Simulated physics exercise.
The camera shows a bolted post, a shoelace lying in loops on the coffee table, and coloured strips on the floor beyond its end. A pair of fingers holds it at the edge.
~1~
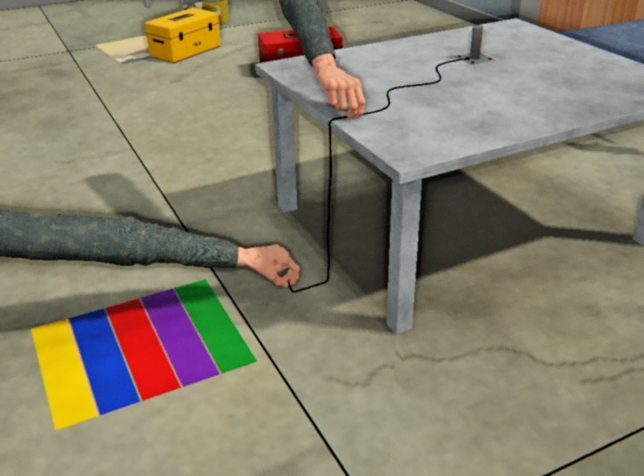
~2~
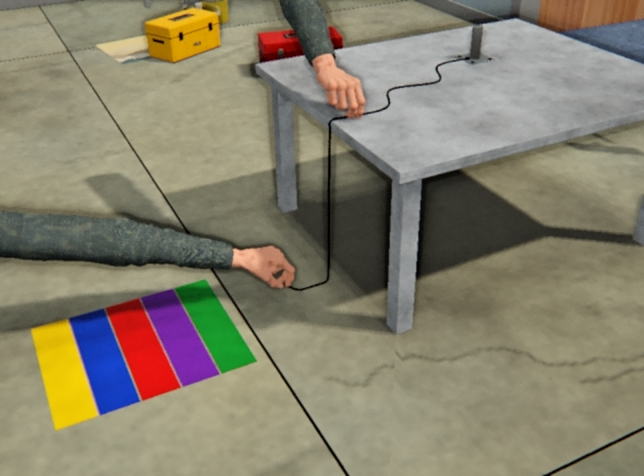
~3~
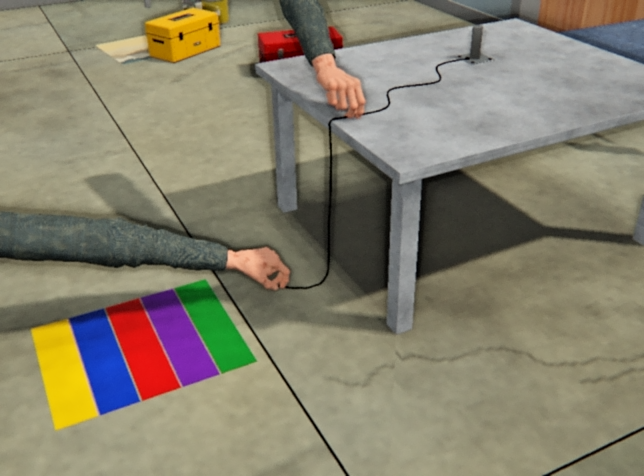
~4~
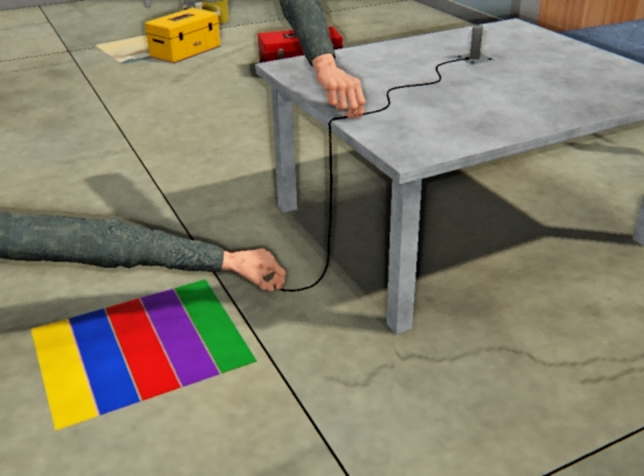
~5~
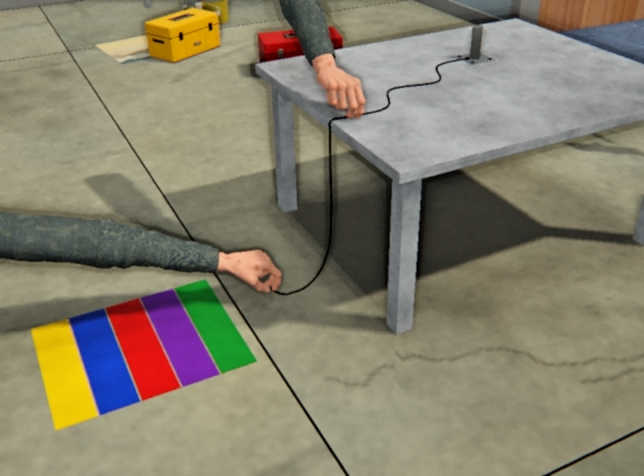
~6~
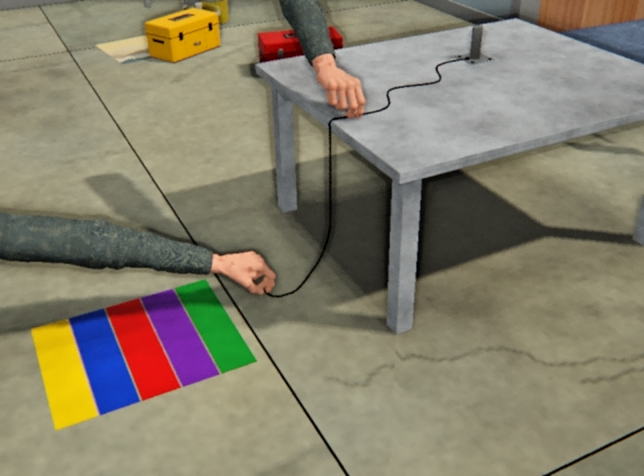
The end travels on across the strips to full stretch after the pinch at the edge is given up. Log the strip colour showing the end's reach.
Reach: Red strip.
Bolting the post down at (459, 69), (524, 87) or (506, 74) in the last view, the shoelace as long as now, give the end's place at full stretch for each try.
In pixels, the answers are (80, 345), (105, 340) and (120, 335).
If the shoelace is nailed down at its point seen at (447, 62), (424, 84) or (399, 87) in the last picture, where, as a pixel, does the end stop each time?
Result per try (px, approx.): (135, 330); (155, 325); (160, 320).
Soon after, end near (199, 310); over green.
Then, end near (158, 323); over purple.
At full stretch, end near (133, 330); over red. It gets as far as the red strip.
